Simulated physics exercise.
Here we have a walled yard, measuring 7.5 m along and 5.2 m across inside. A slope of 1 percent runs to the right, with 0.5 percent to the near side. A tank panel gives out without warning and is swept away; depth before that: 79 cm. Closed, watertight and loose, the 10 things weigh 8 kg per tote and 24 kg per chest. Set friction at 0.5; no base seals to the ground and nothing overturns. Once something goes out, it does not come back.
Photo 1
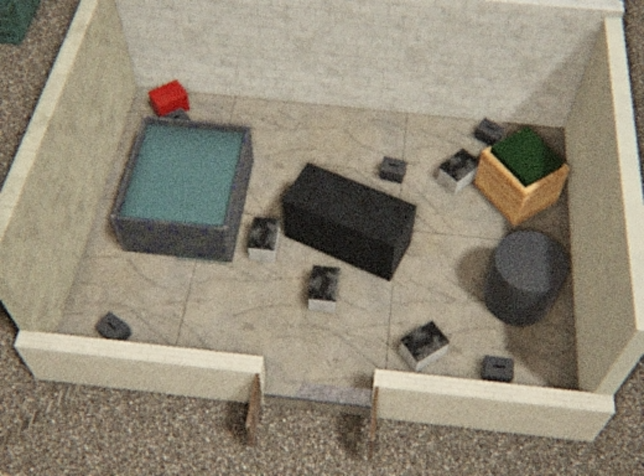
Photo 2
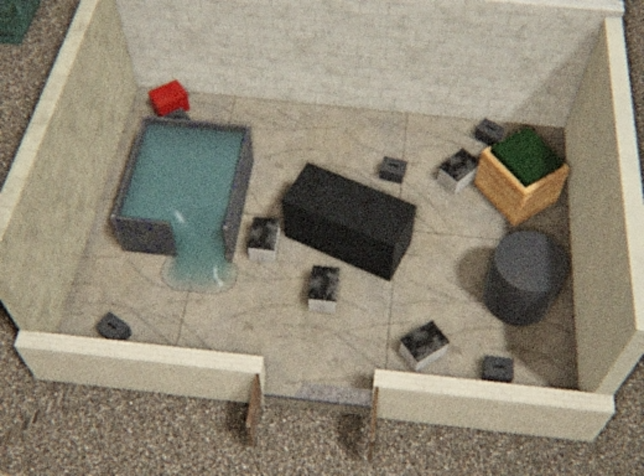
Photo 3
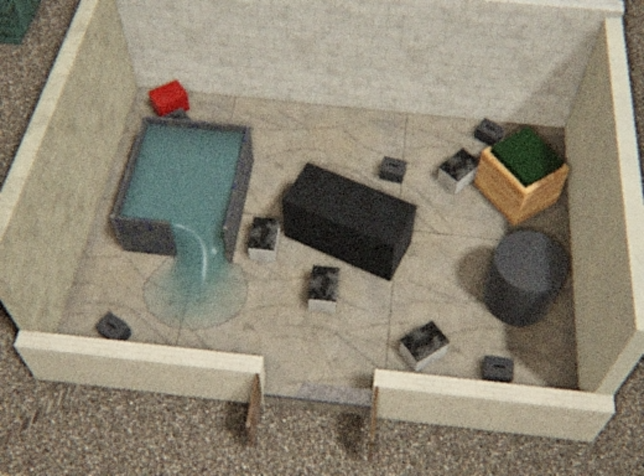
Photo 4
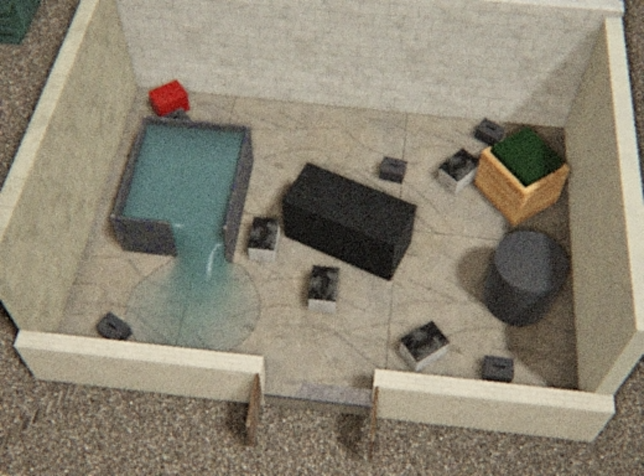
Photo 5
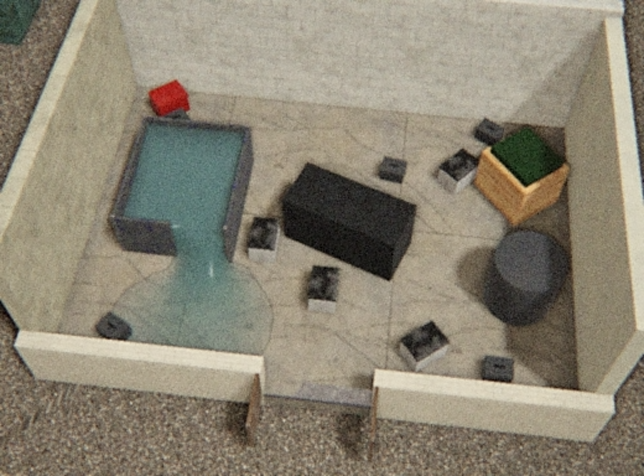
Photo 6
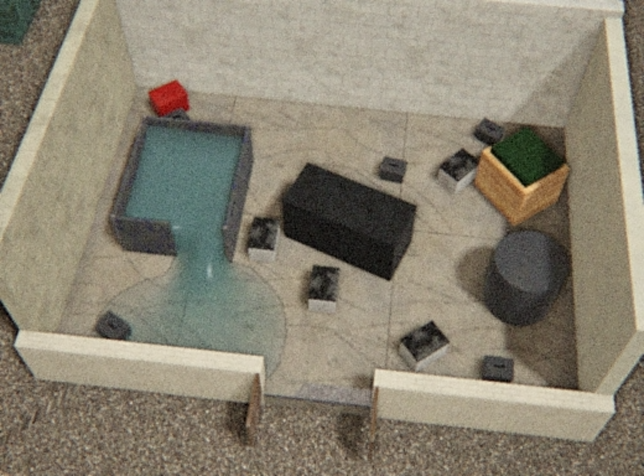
Water pours through a gap in the tank's near side and spreads across the yard floor.
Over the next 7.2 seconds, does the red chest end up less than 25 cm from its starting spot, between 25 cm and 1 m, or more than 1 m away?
It budges a fair bit.
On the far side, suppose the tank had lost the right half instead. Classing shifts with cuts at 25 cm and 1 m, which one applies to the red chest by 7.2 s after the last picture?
Had it gone that way, the red chest would be borne far.
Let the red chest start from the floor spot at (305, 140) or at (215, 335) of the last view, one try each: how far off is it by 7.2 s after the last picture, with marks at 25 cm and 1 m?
Order of tries: It keeps its spot; it is flushed away.
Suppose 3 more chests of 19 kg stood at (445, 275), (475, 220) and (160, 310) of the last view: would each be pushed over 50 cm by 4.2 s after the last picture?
Within it, within it, beyond it.
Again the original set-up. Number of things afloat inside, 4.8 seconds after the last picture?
Then: 3.
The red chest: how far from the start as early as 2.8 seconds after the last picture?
Roughly 0 centimetres by that point.
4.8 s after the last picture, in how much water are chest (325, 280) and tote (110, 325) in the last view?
First about 3 cm, second about 8 cm.
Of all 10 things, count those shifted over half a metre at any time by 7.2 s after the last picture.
I make it 4.
Then, 0.9 s after the last picture the red chest is near (168, 93), 0.0 m from its start, aground; 0 of 10 are out; 1 afloat.
Then, 2.8 s after the last picture the red chest is near (168, 93), 0.0 m from its start, aground; 0 of 10 are out; 0 afloat.
Then, 4.8 s after the last picture the red chest is near (185, 101), 0.4 m from its start, aground; 0 of 10 are out; 3 afloat.
Then, 7.2 s after the last picture the red chest is near (189, 101), 0.4 m from its start, aground; 0 of 10 are out; 2 afloat.
